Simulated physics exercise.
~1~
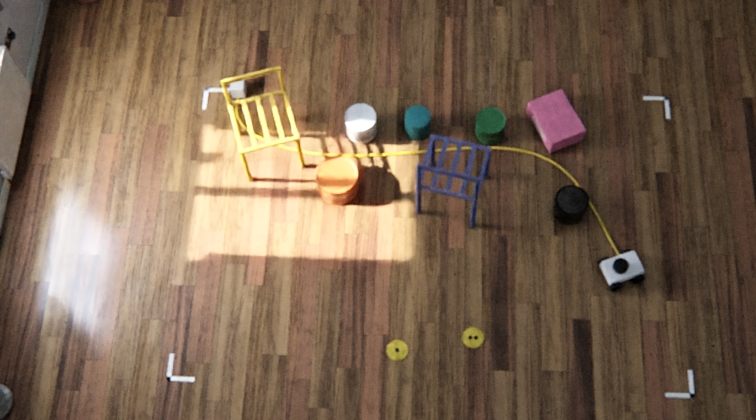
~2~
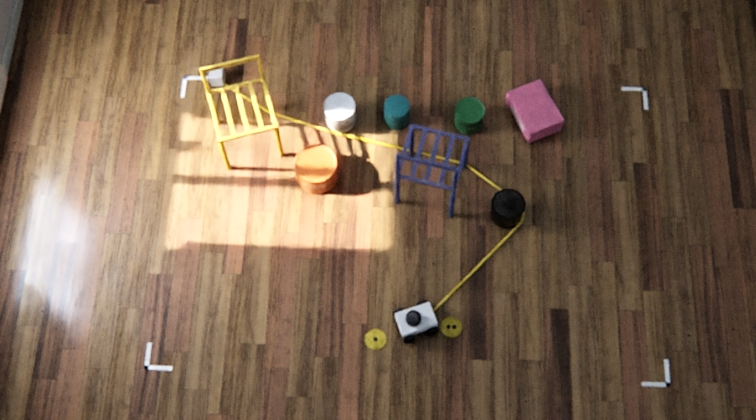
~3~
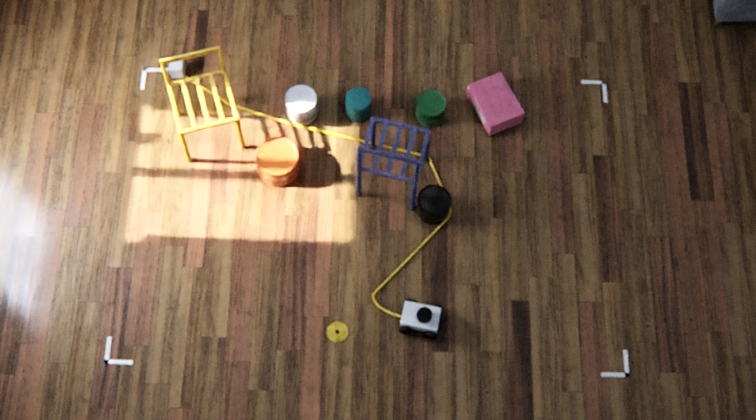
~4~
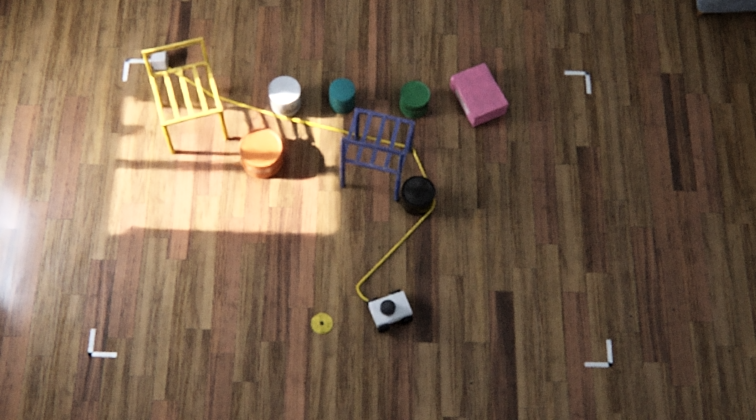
On a wooden living-room floor, a small cart trailing a yellow lead past chairs, tubs and a pink carton moves down and left to yellow marks, dragging the black pot left, then shifts slightly right and stops beside the remaining visible mark, the lead bent around the pot.
